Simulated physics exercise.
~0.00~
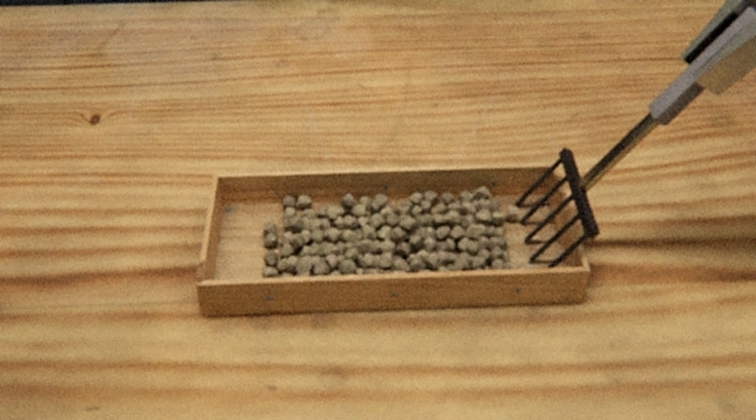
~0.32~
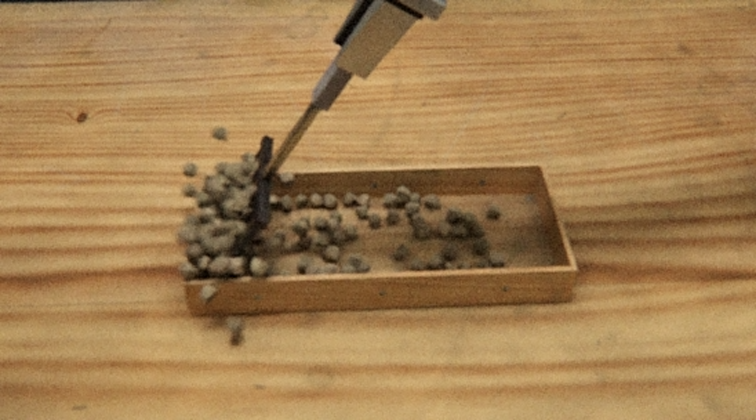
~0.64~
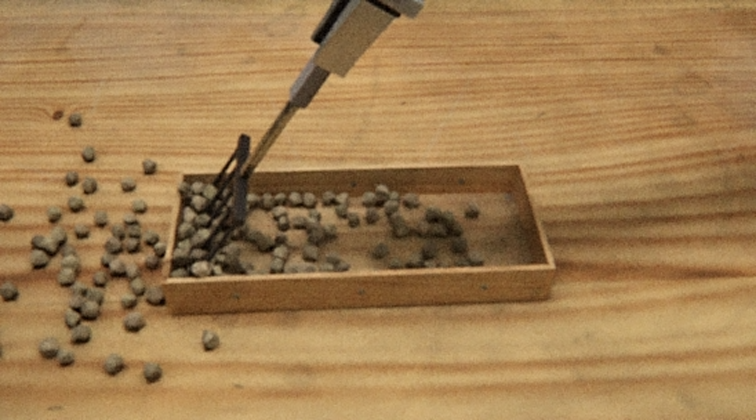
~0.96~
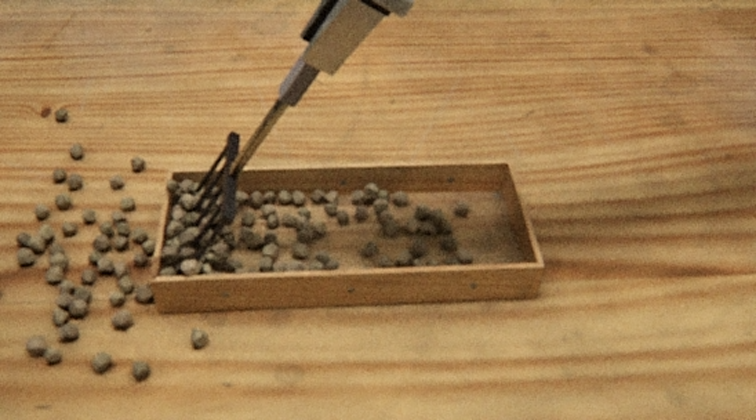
The clip shows a robot arm dragging a black comb leftward through small grey pebbles in a shallow wooden tray, piling them against the left end until many spill over onto the table, where they lie scattered while the rest stay in the tray beside the comb.
